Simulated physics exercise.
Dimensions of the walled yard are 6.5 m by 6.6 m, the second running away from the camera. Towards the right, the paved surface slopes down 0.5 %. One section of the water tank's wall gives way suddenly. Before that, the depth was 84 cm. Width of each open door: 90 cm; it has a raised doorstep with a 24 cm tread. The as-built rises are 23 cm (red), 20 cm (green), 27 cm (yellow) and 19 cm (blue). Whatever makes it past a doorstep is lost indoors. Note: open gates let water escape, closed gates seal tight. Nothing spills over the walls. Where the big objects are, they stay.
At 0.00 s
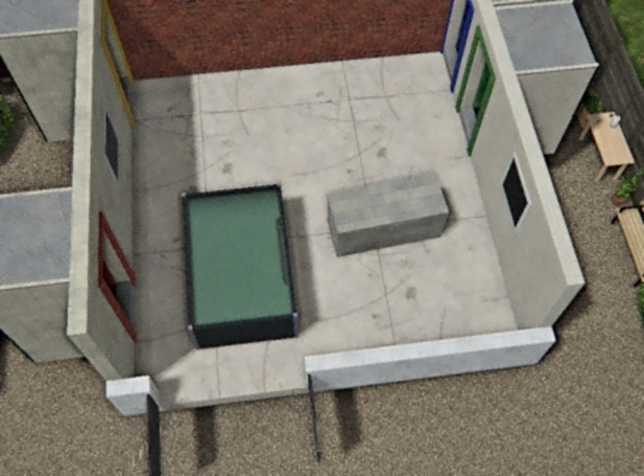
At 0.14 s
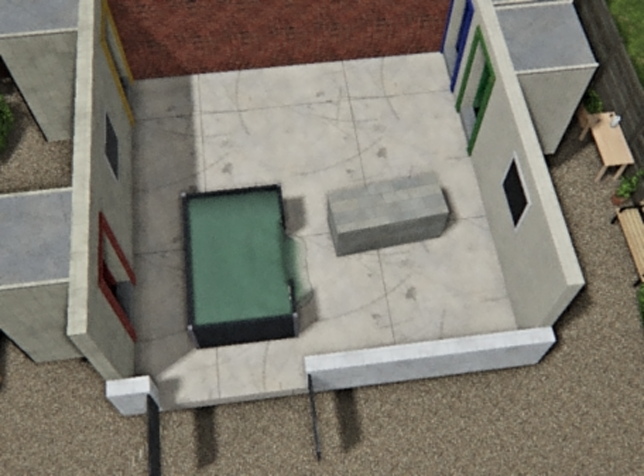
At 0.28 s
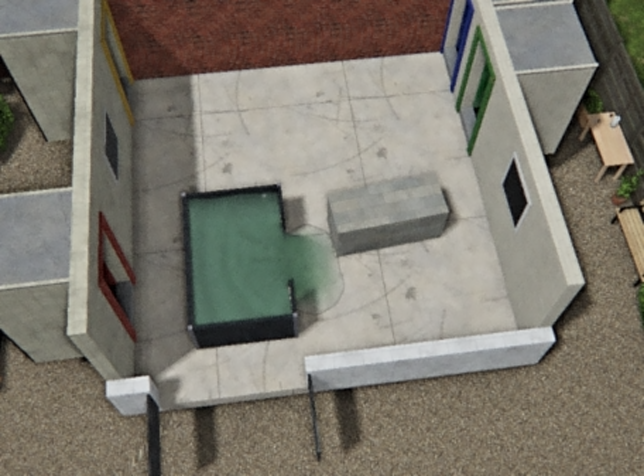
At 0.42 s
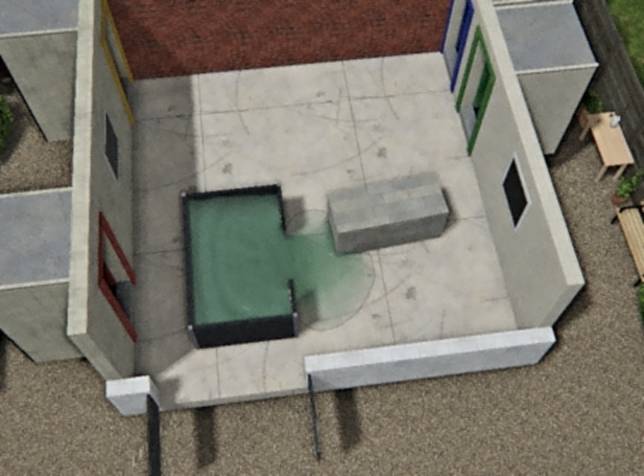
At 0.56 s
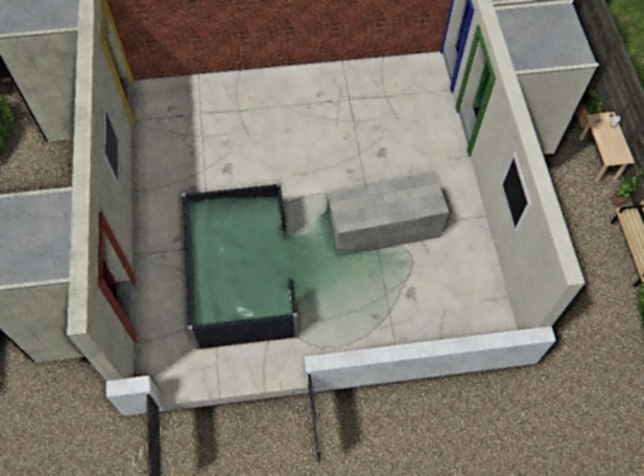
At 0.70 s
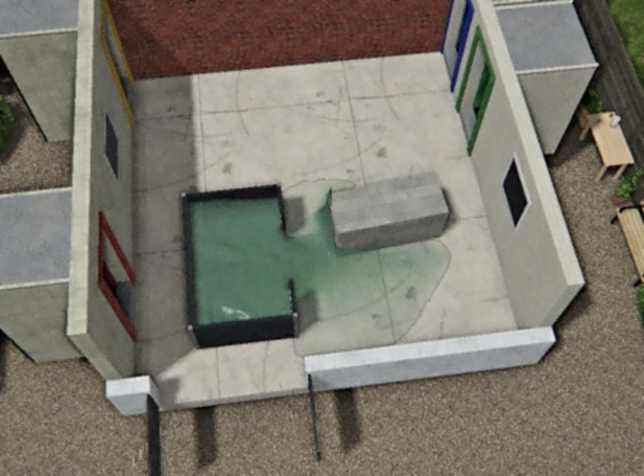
Green water pours through a gap in the right side of a dark-walled rectangular tank, in a pale paved yard seen from high above by a still camera. A grey block sits right of the tank, with red and yellow openings on the left wall and blue and green ones on the right. The water fans out rightward, meets the block and spreads around it, while the tank's level drops slightly.
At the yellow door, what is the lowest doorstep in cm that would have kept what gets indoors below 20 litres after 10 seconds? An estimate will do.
Somewhere near 7 cm.
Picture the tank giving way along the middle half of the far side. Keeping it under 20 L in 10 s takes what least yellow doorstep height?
Near 26 cm.
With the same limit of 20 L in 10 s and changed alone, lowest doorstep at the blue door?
For the blue door, about 13.5 cm.
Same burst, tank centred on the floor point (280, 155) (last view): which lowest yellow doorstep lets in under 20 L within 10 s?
In that case about 12.0 cm.
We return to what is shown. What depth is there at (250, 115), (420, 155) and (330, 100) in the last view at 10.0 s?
Going through the spots in order gives 7, 4 and 7 centimetres.
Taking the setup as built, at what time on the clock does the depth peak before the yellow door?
The depth peaks at about 4.0 seconds.
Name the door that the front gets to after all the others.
Coming last is the red one.
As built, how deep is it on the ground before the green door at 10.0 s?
Roughly 4.5 cm deep.
After 1.4 s water covers 30 % of the floor, deepest (55 cm) near (326, 253); it has not reached the yellow door.
After 3.0 s water covers 65 % of the floor, deepest (37 cm) near (426, 347); it has not reached the yellow door.
After 10.0 s water covers 100 % of the floor, deepest (13 cm) near (450, 82); 8 cm at the yellow door, 0 litres in over its 27 cm doorstep.
At the yellow door as built, the water arrived by 3.3 s and peaked near 11 cm at 4.0 s.
With a doorstep of 6 cm, 30 litres would have come in within the 10 s; with 8 cm, 11 litres. So under 20 litres takes about 7 cm.
